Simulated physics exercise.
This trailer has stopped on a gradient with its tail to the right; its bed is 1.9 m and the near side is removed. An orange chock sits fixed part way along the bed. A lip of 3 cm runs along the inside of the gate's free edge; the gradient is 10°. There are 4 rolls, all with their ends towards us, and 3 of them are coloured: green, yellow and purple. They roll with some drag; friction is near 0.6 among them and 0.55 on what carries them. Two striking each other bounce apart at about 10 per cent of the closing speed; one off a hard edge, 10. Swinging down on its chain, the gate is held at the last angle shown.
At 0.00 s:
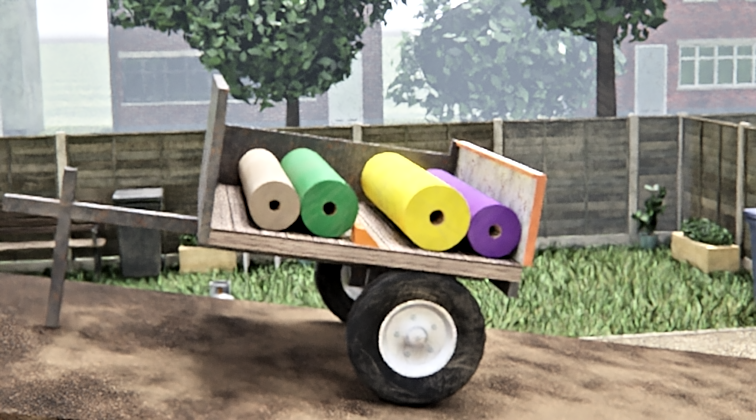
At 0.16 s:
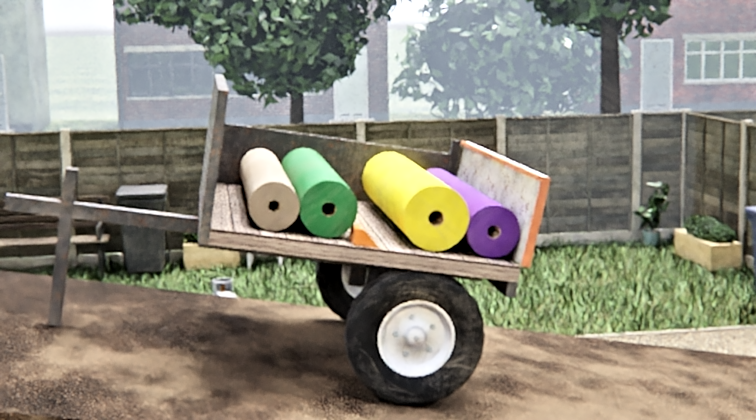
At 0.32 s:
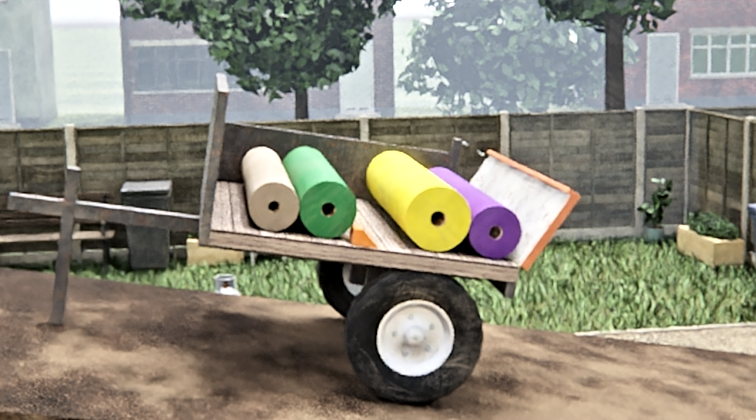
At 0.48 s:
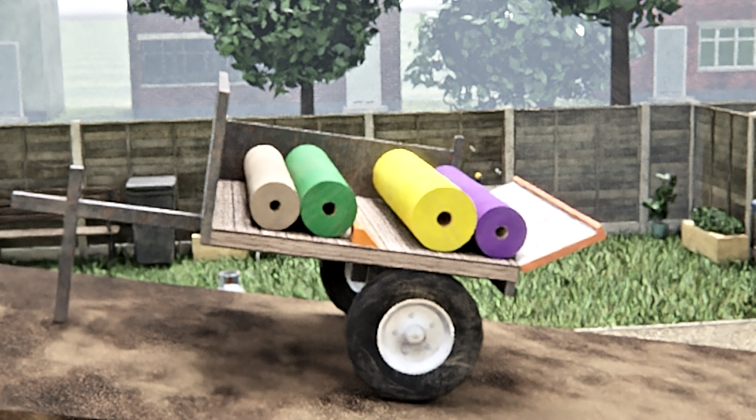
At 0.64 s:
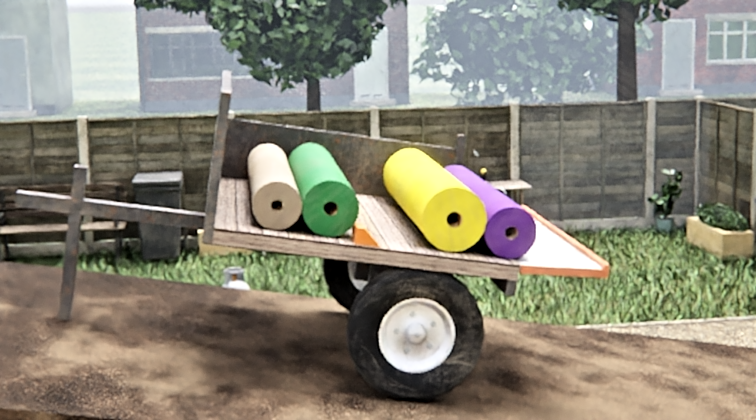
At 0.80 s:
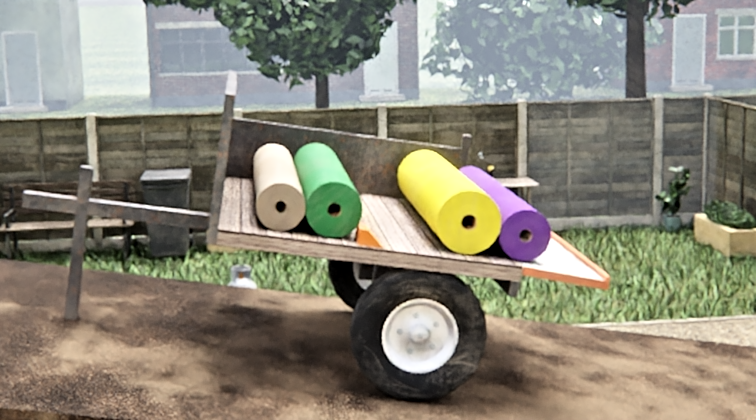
On a dirt slope beside a fenced lawn, a wooden cart carries four rolls, beige, green, yellow and purple, as its right-hand end gate swings down past level, and the yellow and purple rolls shift slightly right toward it.
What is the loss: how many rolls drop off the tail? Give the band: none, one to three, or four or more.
The band is one to three.
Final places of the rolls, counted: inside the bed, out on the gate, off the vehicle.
Respectively 2, 0, 2.
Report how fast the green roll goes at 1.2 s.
Reading: Roughly 0.0 m/s.
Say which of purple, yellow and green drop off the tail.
Purple escapes; yellow escapes; green is stopped.
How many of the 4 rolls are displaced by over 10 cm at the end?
If you add them all up, you get 2.
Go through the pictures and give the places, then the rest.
In the first frame, green (329, 208), yellow (437, 218), purple (494, 231); gate 80° above level, tip at (541, 178); 4 of the 4 make up the bottom layer on the bed.
In the second frame, green (329, 209), yellow (436, 218), purple (493, 231); gate 77° above level, tip at (545, 180).
In the third frame, green (328, 209), yellow (438, 219), purple (495, 232); gate 53° above level, tip at (575, 196).
In the fourth frame, green (329, 209), yellow (444, 219), purple (501, 232); gate 21° above level, tip at (601, 235).
In the fifth frame, green (331, 208), yellow (454, 219), purple (511, 232); gate 6° below level, tip at (605, 273).
In the sixth frame, green (334, 209), yellow (469, 222), purple (525, 235); gate 13° below level, tip at (605, 285).
Then, 1.2 s in, green is on the bed, 120 cm short of the hinge; yellow is on the bed, 10 cm short of the hinge, rolling right; purple is on the gate, 30 cm past the hinge, rolling right; 0 gone off the back.
Then, 1.5 s in, yellow is on the gate, 20 cm past the hinge, rolling right; purple is on the gate, 60 cm past the hinge, rolling right; still the same for green; 0 gone off the back.
Then, 2.0 s in, yellow is dropping off the gate; purple is out on the ground; still the same for green; 2 gone off the back.
In the end (5.5 s), green is on the bed, 120 cm short of the hinge; yellow is off the vehicle; purple is out on the ground; 2 gone off the back.
